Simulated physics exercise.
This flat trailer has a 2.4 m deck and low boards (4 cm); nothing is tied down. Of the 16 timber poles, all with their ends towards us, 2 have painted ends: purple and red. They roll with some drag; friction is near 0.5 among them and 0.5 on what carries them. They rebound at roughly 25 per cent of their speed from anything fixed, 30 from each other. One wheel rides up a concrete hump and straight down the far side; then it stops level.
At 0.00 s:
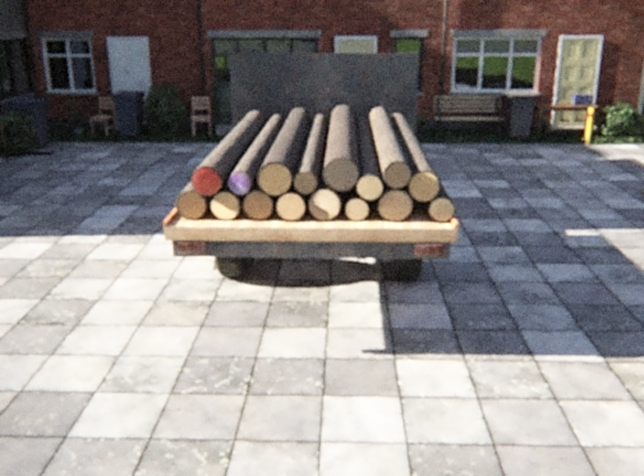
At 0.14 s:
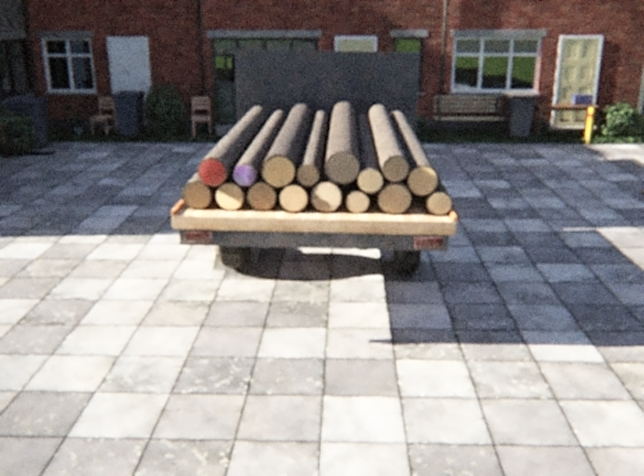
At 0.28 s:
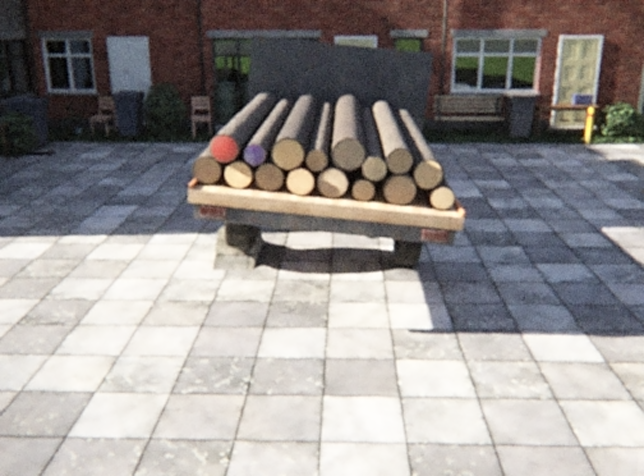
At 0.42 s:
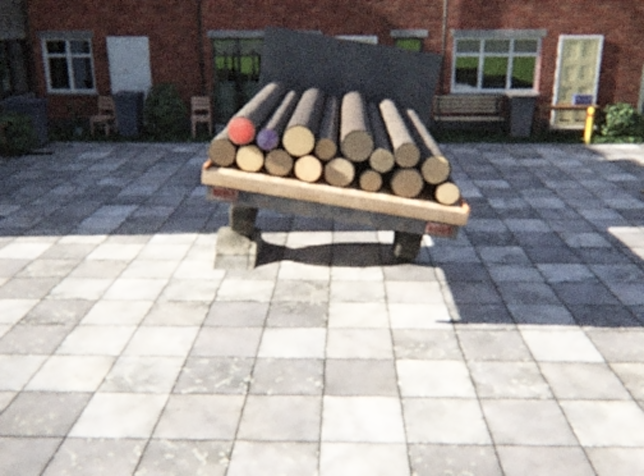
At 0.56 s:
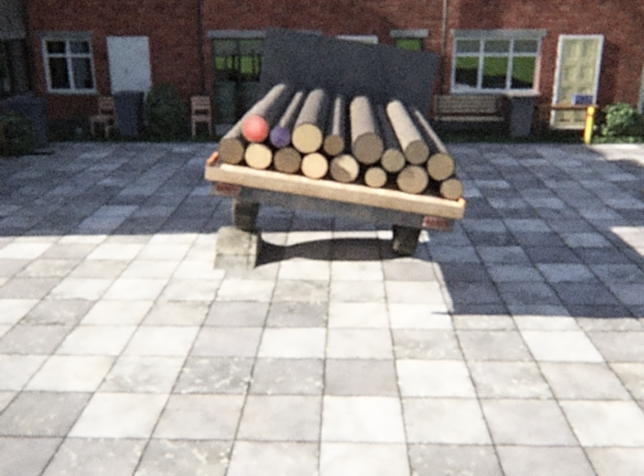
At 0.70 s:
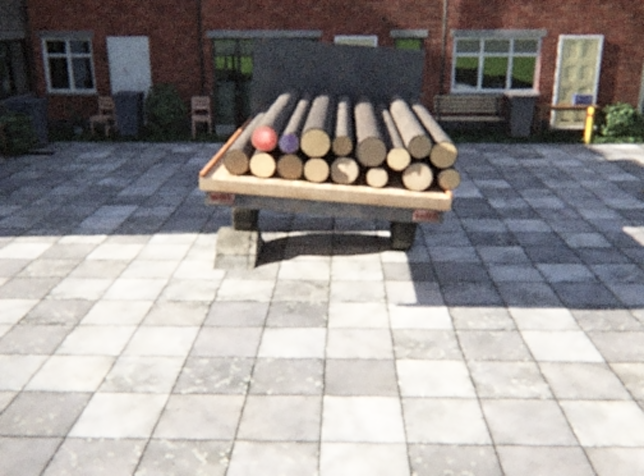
Trailer of stacked logs riding up a concrete hump on its left, deck tilting down rightward, logs rolling right, then deck partly levelling.
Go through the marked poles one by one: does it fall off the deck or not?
Purple stays aboard. Red stays aboard.
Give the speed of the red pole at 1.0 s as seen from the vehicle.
Near 0.0 m/s.
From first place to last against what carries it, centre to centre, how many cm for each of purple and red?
Purple 40, red 40.
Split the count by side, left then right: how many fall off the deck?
Left 0, right 2.
Then, 1.0 s in, purple is up on others, 105 cm from the left edge; red is up on others, 80 cm from the left edge; 2 off so far.
Then, 1.4 s in, purple is up on others, 105 cm from the left edge, rolling left; red is up on others, 80 cm from the left edge; 2 off so far.
Then, 1.8 s in, purple is up on others, 105 cm from the left edge; still the same for red; 2 off so far.
In the end (2.3 s), purple is up on others, 105 cm from the left edge; red is up on others, 75 cm from the left edge; 2 off so far.
